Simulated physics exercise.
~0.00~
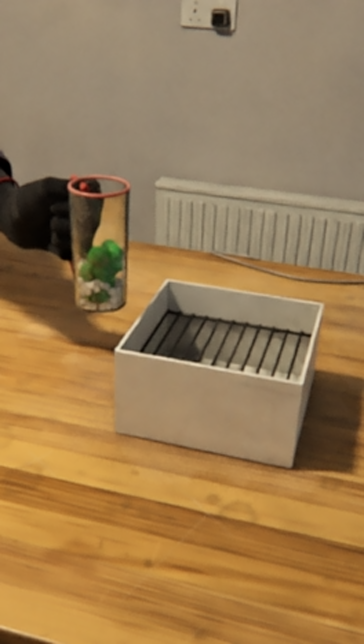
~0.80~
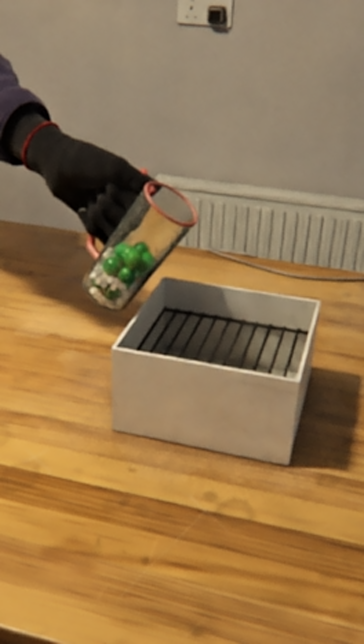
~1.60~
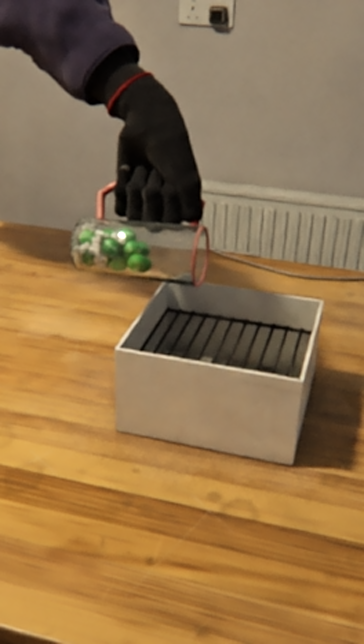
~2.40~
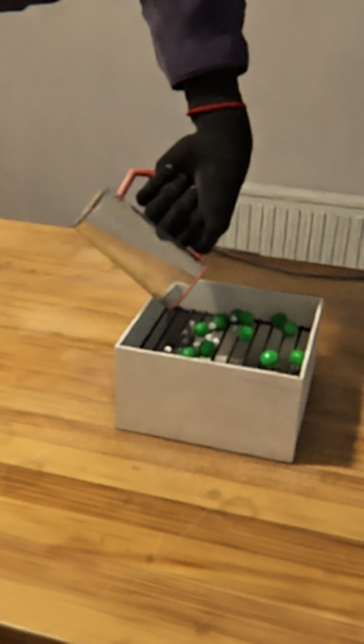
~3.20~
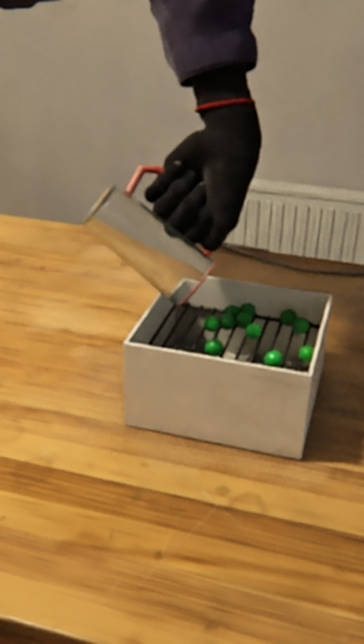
A black-gloved hand holds a clear cup with a red rim and handle over a wooden table, seen from slightly above, with a white radiator on the grey wall behind. Green and white bits fill the bottom of the cup, and an open pale box with a dark grille stands to its right. The hand tilts the cup toward the box until it lies on its side, then tips it further, mouth down. The bits spill across the grille. At the end the cup is empty, the green balls rest on the bars, and the white bits have dropped through.
